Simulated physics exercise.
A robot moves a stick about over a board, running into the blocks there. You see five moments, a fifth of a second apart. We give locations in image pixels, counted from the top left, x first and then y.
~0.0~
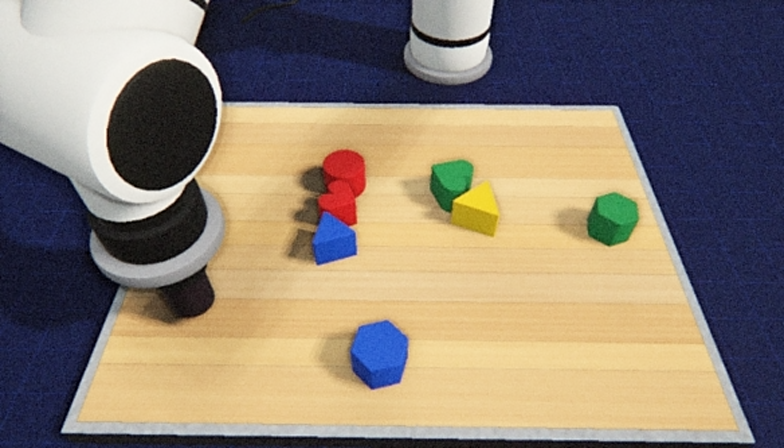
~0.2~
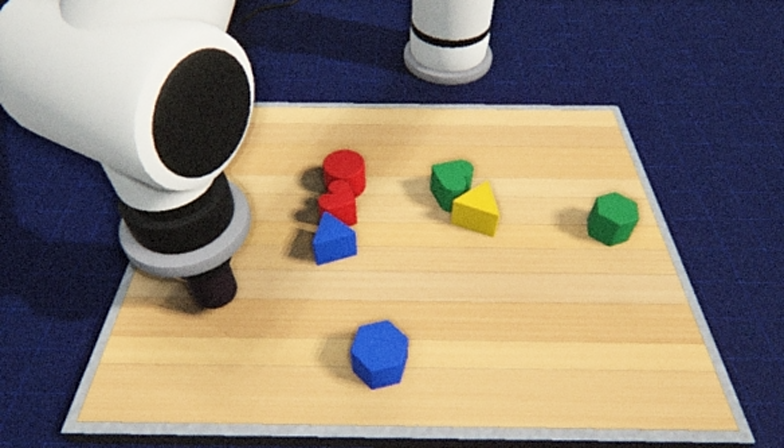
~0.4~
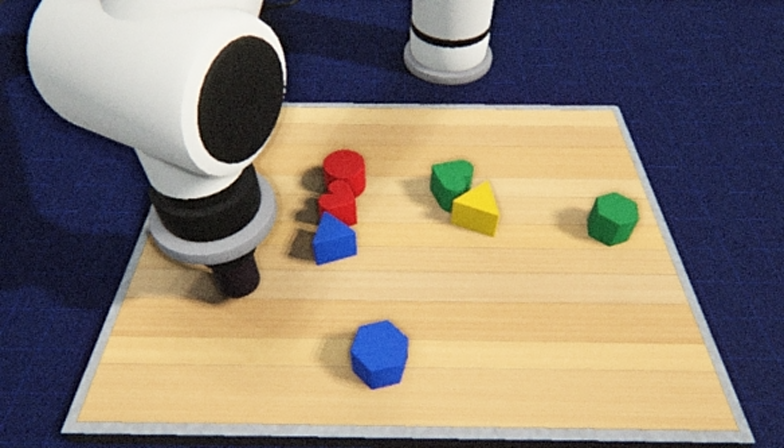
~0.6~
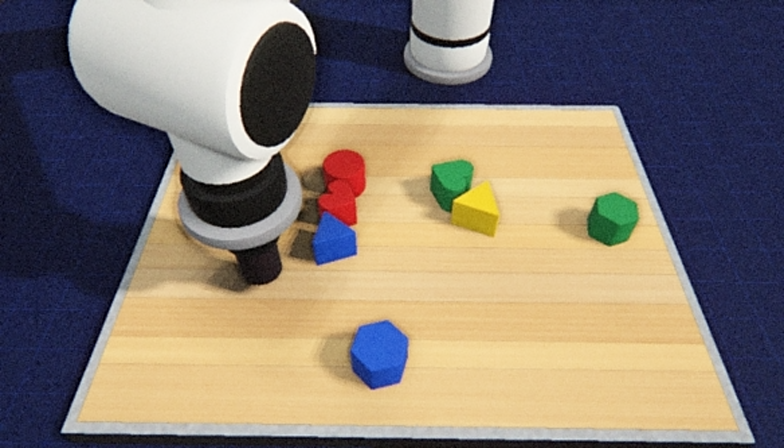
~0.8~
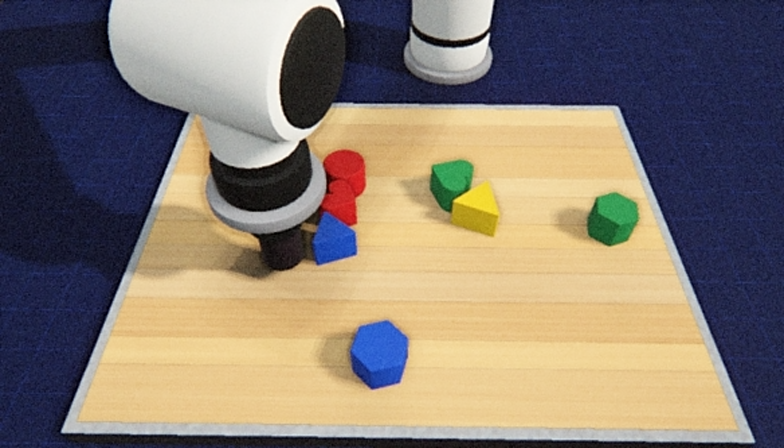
The video shows a white robot arm moving a dark stick rightward and slightly away across a wooden board, approaching a blue triangular block beside two red blocks, while all the blue, red, green and yellow blocks stay still.
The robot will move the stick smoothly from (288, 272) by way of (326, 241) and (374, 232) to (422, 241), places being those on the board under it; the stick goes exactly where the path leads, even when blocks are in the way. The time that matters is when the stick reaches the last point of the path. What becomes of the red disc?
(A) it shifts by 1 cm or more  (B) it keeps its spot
A
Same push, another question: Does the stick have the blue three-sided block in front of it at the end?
Going by the path, yes.
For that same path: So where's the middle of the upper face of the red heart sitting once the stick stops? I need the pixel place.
Its top centre lands on (365, 179).
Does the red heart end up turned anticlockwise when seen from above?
Going by the path, yes.
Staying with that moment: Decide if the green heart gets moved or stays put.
The block you're asking about stays where it is.
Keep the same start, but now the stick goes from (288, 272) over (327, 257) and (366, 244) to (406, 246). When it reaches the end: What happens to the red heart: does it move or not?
The result: It stays put.
The first path, step by step. One third of the way, stick at (325, 224); blue three-sided block at (357, 220); red heart at (341, 191); red disc at (344, 161).
Two thirds of the way, stick at (373, 214); blue three-sided block at (402, 220), turned 25° clockwise; red heart at (365, 179), turned 30° anticlockwise; red disc at (348, 152).
At the end, stick at (424, 224); blue three-sided block at (454, 230), turned 25° clockwise; red heart at (365, 179), turned 30° anticlockwise; red disc at (348, 152); green heart not moved; yellow three-sided block not moved.
